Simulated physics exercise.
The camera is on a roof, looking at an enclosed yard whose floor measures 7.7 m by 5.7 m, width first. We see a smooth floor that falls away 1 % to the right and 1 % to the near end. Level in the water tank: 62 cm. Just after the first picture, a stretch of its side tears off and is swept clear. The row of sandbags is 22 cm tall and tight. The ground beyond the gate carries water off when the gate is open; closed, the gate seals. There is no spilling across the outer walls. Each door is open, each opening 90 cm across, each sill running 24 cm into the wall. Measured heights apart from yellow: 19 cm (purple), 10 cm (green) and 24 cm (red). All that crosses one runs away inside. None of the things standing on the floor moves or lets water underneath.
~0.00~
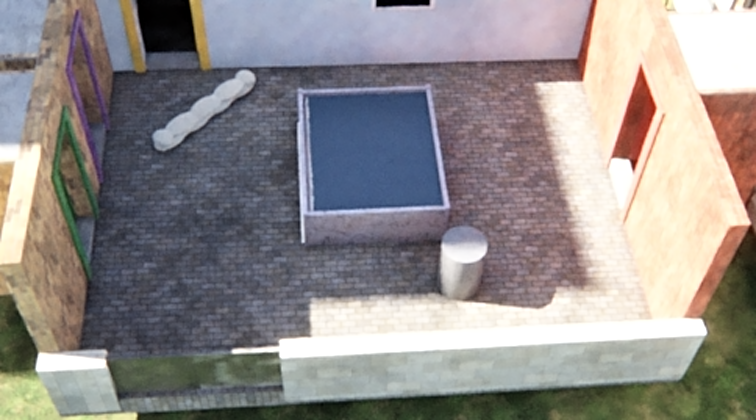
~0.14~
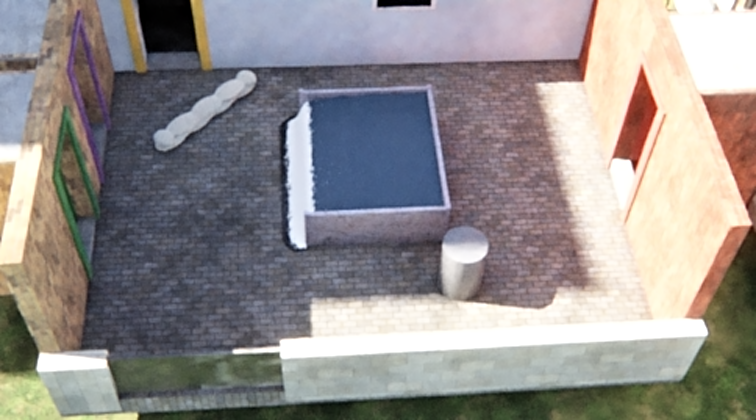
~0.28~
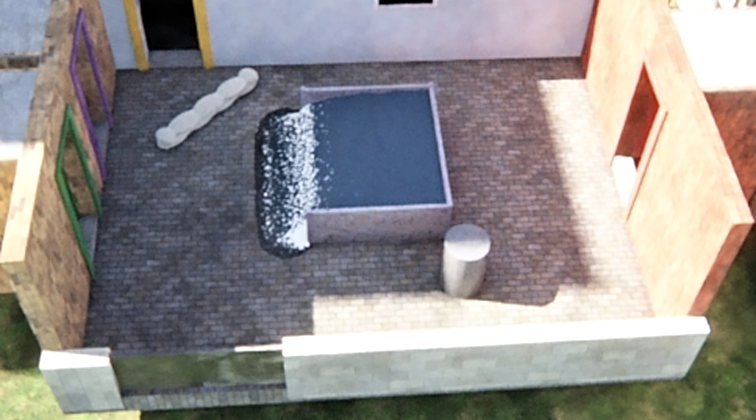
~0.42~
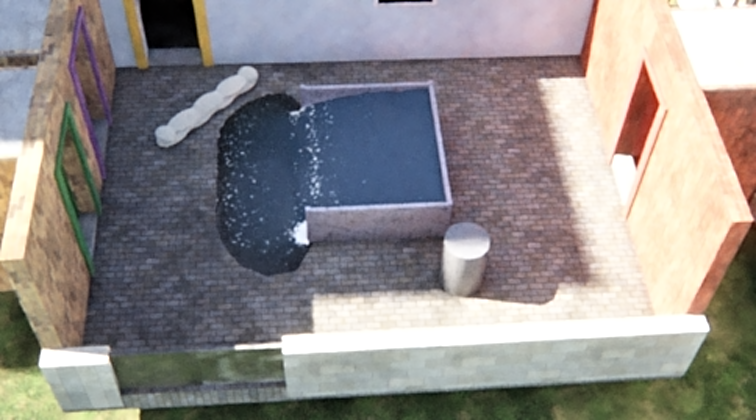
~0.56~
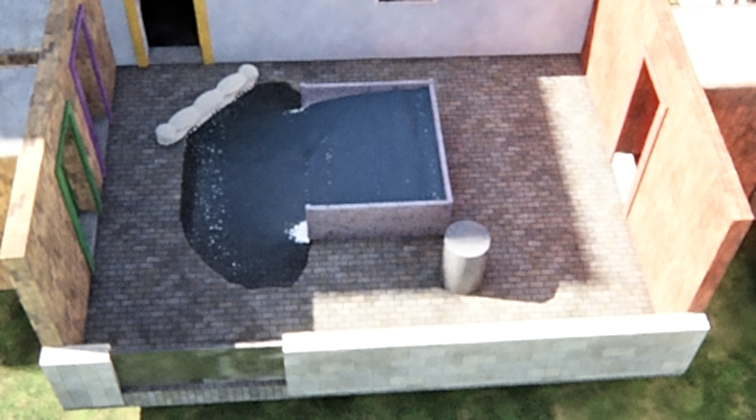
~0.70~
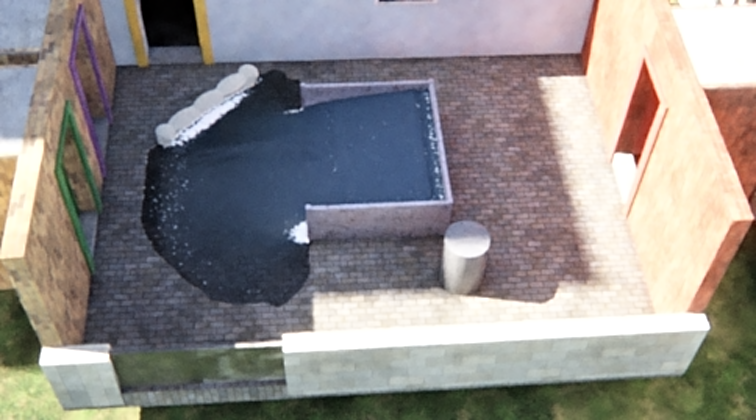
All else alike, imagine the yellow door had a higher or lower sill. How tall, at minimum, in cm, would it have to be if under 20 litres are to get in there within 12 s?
It would need to be about 10 cm tall.
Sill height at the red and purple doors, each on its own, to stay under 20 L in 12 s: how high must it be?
Some 8.5 cm for red, some 23 cm for purple.
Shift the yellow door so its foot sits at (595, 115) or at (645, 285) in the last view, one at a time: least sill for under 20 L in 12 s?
Roughly 6.5 and 11.5 cm.
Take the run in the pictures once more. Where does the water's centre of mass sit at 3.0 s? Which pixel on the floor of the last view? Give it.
The balance point sits at roughly (228, 200).
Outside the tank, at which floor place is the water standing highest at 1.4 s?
Near pixel (115, 191).
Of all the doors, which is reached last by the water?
Door: Red.
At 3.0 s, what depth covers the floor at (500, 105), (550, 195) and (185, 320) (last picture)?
Ordered as asked: 0, 0, 5 cm.
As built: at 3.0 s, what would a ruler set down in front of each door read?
Depths in cm - purple: 19, green: 25, red: 0, yellow: 13.
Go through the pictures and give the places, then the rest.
The water tank at (370, 150) is whole and still, 62 cm deep; the yellow door at (165, 22) is dry, in the first picture.
The gap is at (307, 171), the front 0.3 m out at (291, 242); the back of the water tank holds 62 cm, in the second picture.
The front is at (263, 235), 0.7 m from the gap at (309, 171); 1.7 m2 of floor is wet, 62 cm left at the back, in the third picture.
Water pours out at (308, 170) and has run 1.3 m, to (221, 198); about 10 cm deep outside, 62 cm at the back, in the fourth picture.
The gap is at (309, 168), the front 1.8 m out at (187, 221); the back of the water tank holds 58 cm, in the fifth picture.
Water pours out at (309, 169) and has run 2.3 m, to (149, 225); about 7 cm deep outside, 52 cm at the back; 1.3 m in a straight line remain to the yellow door at (168, 17), in the sixth picture.
After 1.4 s water covers 30 % of the floor, deepest (42 cm) near (115, 191); it has not reached the yellow door.
After 3.0 s water covers 40 % of the floor, deepest (40 cm) near (80, 378); 13 cm at the yellow door, 0 litres in over its 16 cm sill.
After 12.0 s water covers 95 % of the floor, deepest (14 cm) near (657, 349); 4 cm at the yellow door, 2 litres in over its 16 cm sill.
At the yellow door as built, the water arrived by 2.4 s and peaked near 14 cm at 3.4 s.
Run again over the same 12 s with other heights there, 34 litres in over 8.5 cm, 12 litres over 11.5 cm. The limit of 20 litres is kept from about 10 cm up.
